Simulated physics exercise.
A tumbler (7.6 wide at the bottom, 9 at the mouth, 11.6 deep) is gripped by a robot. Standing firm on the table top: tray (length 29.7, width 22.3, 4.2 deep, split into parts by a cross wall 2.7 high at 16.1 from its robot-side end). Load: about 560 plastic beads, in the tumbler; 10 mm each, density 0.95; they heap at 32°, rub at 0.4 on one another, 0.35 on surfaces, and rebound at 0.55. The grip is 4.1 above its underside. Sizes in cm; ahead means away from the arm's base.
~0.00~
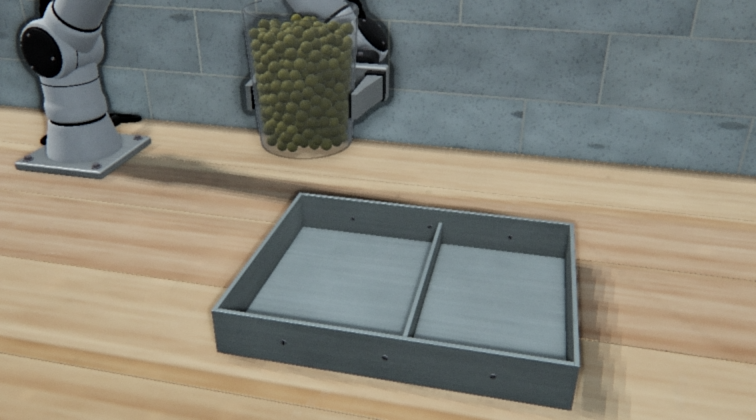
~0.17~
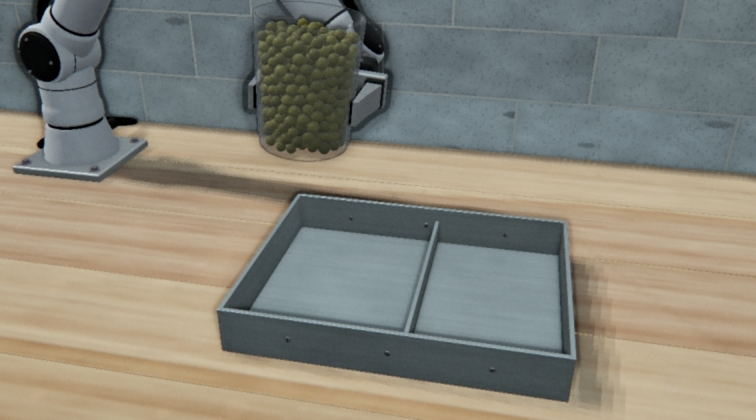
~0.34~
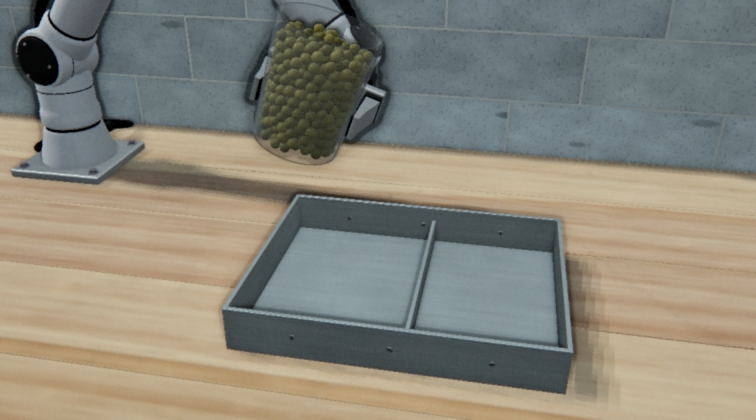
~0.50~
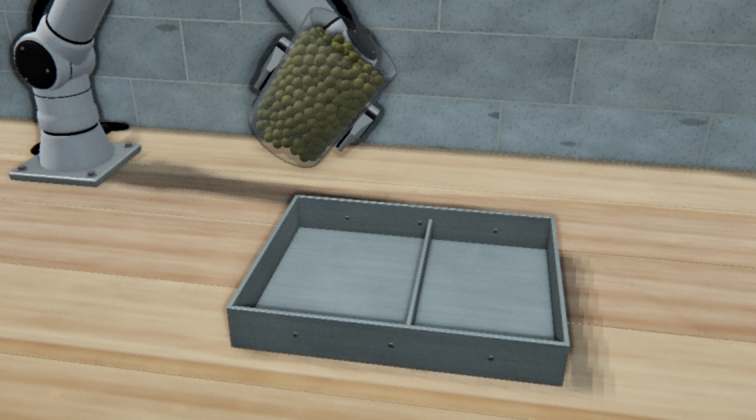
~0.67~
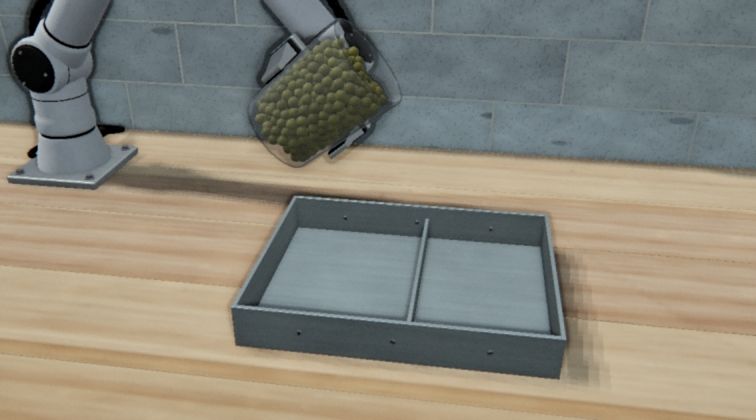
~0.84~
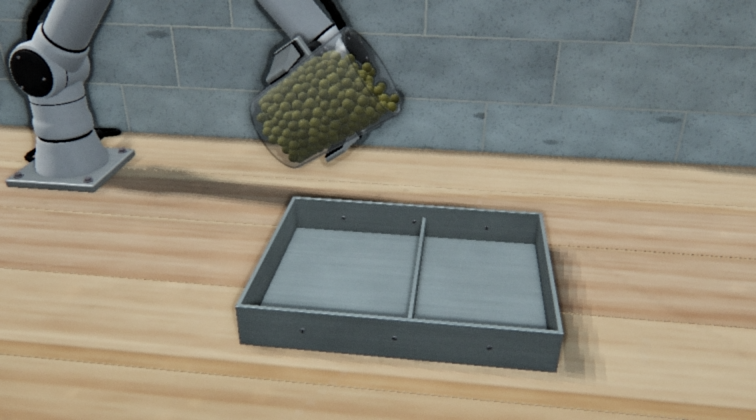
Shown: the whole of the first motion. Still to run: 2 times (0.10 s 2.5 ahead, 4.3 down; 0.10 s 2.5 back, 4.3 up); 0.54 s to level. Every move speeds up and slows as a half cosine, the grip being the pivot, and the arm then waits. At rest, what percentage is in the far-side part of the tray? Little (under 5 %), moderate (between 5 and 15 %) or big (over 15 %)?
Share in the far-side part of the tray: Moderate (between 5 and 15 %).
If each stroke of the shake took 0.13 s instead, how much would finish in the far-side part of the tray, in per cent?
It would be near 5 per cent.
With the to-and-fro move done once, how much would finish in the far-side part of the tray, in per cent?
In that case some 5 per cent.
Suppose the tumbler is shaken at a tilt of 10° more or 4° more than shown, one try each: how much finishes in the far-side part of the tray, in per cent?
About 15 and 10 per cent.
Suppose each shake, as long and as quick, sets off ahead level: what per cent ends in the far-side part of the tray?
Some 30 per cent.
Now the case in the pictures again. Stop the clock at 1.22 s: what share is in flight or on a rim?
Roughly 4 per cent.
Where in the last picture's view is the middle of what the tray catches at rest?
Around (483, 285).
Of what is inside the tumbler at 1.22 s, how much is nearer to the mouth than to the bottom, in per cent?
About 45 per cent.
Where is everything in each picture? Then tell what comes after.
In the first picture, the tumbler middle at (304, 79), level; upper third of the load around (304, 46), from x 255 to 350, top at y 20; 559 in the tumbler.
In the second picture, the tumbler middle at (307, 83), tilted 5° forward; upper third of the load around (308, 51), from x 265 to 355, top at y 25.
In the third picture, the tumbler middle at (312, 88), tilted 19° forward; upper third of the load around (316, 59), from x 265 to 370, top at y 30.
In the fourth picture, the tumbler middle at (317, 94), tilted 36° forward; upper third of the load around (323, 68), from x 260 to 380, top at y 35.
In the fifth picture, the tumbler middle at (321, 100), tilted 50° forward; upper third of the load around (328, 77), from x 260 to 385, top at y 45.
In the sixth picture, the tumbler middle at (323, 104), tilted 55° forward; upper third of the load around (330, 84), from x 260 to 395, top at y 55; 559 in the tumbler.
After 1.22 s, tilted 55° forward, highest piece 24 above the table; 520 in the tumbler, 13 in the far-side part, 1 in the robot-side part, 25 in flight or on a rim.
After 1.59 s, tilted 15° forward, highest piece 26 above the table; 501 in the tumbler, 44 in the far-side part, 4 in the robot-side part, 4 on the table or floor, 6 in flight or on a rim.
After 1.98 s, level, highest piece 28 above the table; 501 in the tumbler, 44 in the far-side part, 10 on the table or floor, 4 in the robot-side part.
After 3.03 s, level, highest piece 28 above the table; 501 in the tumbler, 44 in the far-side part, 10 on the table or floor, 4 in the robot-side part.
In the end, 501 in the tumbler, 44 in the far-side part, 10 on the table or floor, 4 in the robot-side part. That is 8 % in the far-side part of the tray.
